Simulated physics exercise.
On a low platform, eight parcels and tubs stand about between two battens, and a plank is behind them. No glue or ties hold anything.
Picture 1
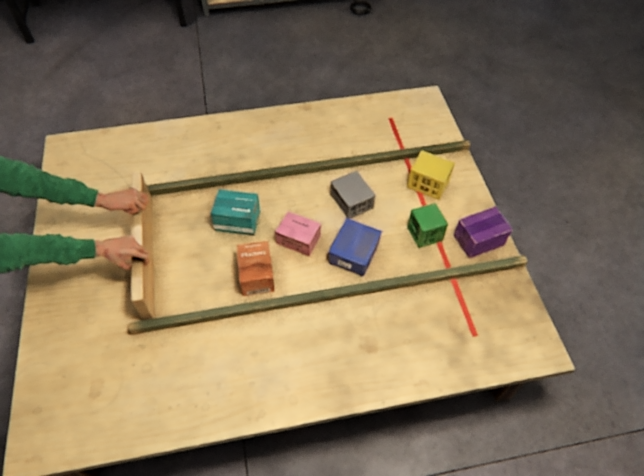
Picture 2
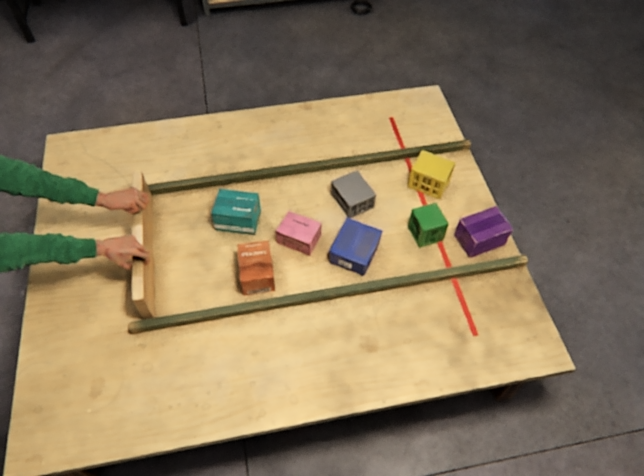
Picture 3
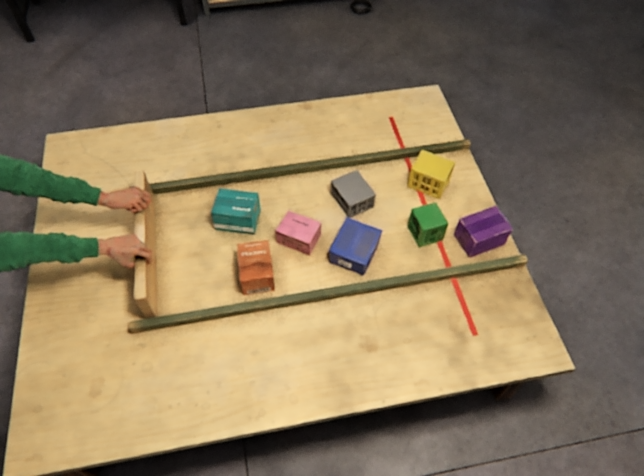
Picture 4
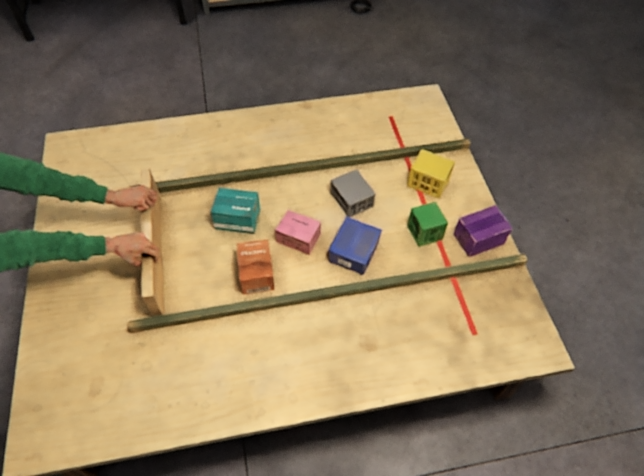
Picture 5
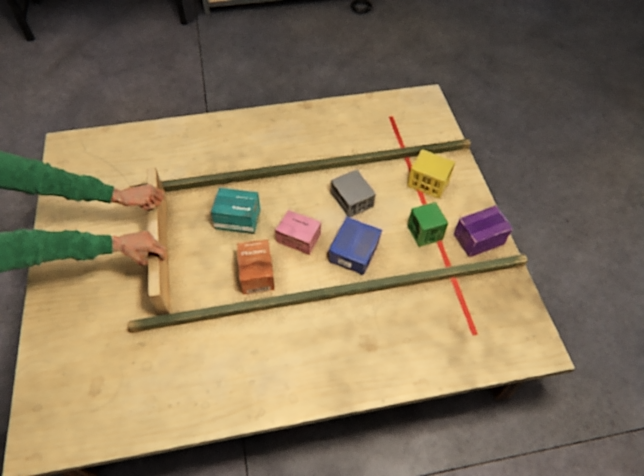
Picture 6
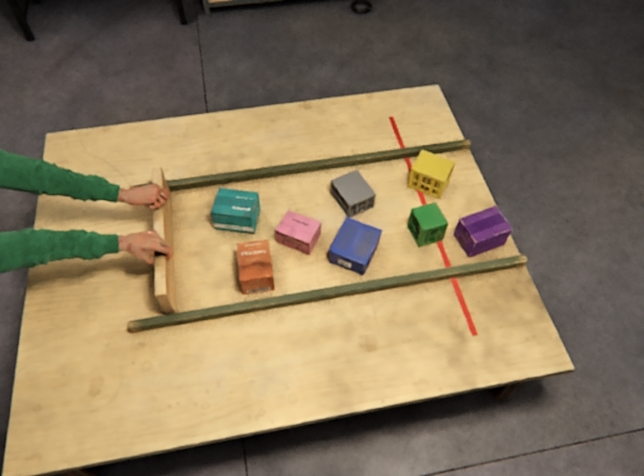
On a wooden platform, two green-sleeved hands slide a plank slowly a short way right between two battens, toward eight colourful boxes and crates, which stay still, some of them near or beyond a red tape line.
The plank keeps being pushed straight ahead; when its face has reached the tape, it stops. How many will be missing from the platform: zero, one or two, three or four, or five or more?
I expect three or four to drop off the edge.
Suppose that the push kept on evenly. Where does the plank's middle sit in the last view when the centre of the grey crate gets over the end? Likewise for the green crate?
Grey crate over the end: About (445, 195). Green crate over the end: About (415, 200).
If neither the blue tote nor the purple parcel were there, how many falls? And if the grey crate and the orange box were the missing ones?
Try 1: 1; try 2: 0.
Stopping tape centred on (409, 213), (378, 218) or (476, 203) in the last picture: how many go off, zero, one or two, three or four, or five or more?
Going one by one, the answers are one or two, none at all and at least five.
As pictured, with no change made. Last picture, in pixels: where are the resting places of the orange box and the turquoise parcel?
First (457, 235), then (438, 176).
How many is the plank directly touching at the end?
The count in contact is 3.
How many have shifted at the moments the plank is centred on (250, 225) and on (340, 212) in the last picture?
Tally at point one: 2; at point two: 6.
Soon after, none off yet; purple parcel at rest near (482, 232); yellow crate at rest near (431, 175); green crate at rest near (427, 225).
Then, none off yet; purple parcel moved about its own width near (512, 234); yellow crate moved about its own width near (462, 170); green crate moved well along near (474, 219).
At rest, the number that fall off is three or four; fallen, green crate, yellow crate and purple parcel.
